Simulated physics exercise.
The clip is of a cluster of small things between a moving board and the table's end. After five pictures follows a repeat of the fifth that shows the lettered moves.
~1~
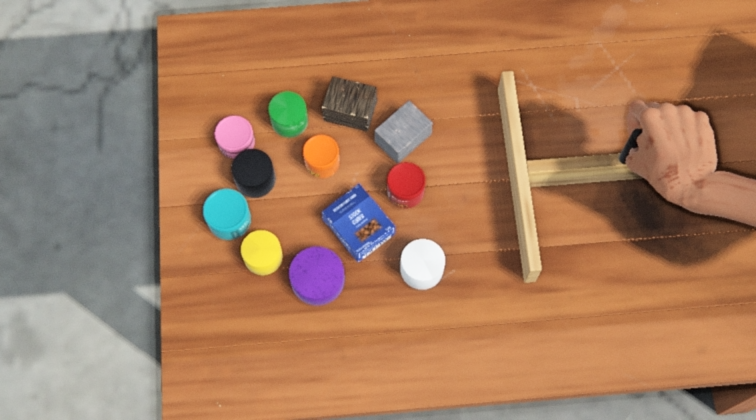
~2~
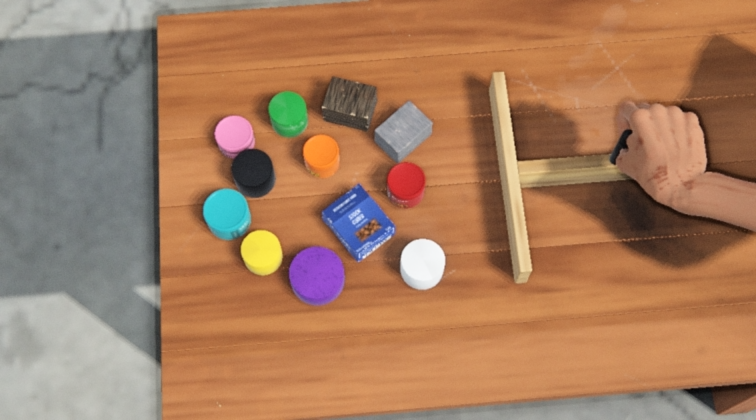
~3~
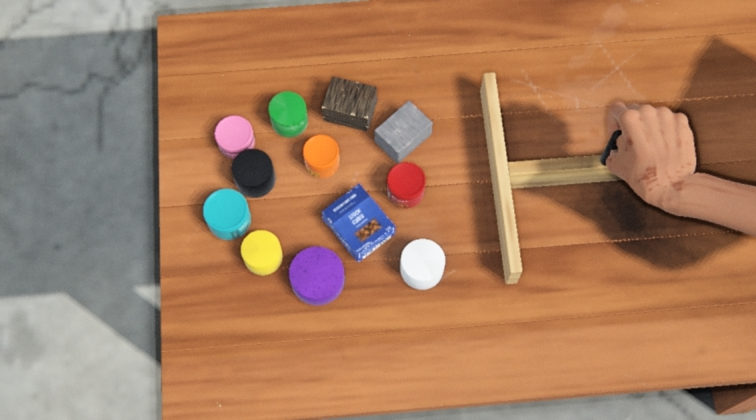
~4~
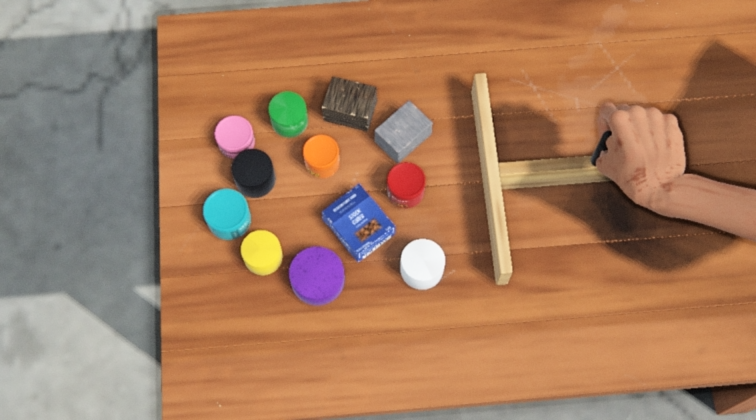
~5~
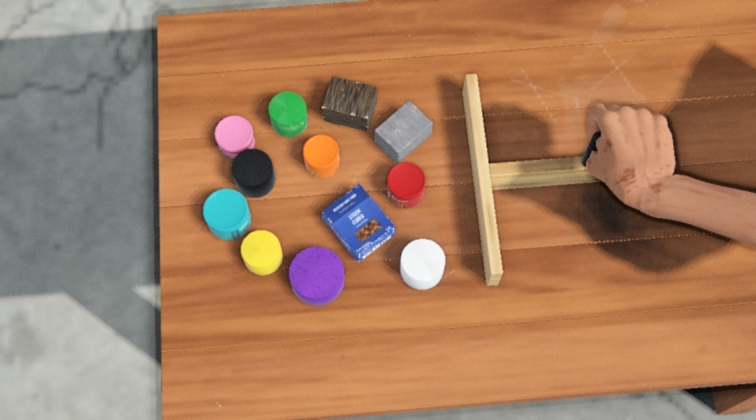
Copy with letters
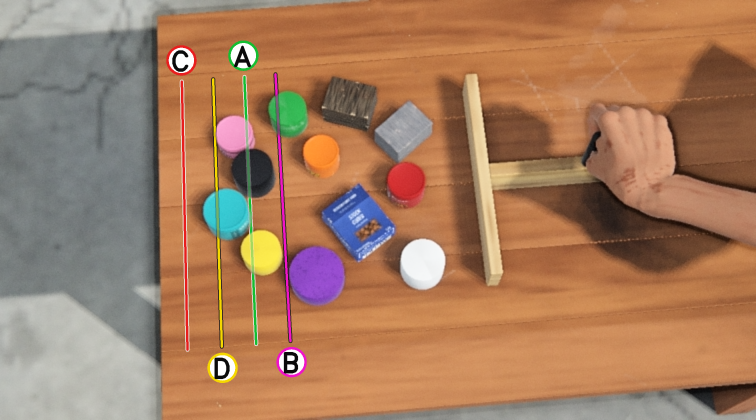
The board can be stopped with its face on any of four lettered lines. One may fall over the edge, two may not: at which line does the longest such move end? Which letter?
The farthest such stop is A.
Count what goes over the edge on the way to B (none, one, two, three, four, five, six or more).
In all, none.
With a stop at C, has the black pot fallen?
By then, yes.
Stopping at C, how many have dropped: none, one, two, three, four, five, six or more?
In all, six or more.
On the marked copy, A at (250, 204); B at (283, 201); C at (185, 209); D at (217, 207).
With A. Early on, board (400, 177); black block (338, 103); white tin (379, 269).
Further on, board (316, 183); turquoise jar (221, 213); black pot (224, 174).
At the end, board (251, 188); turquoise jar (162, 215); yellow tin (172, 273); none fallen.
As for the rest, B is within the limit but short; C drops eight; D drops three.
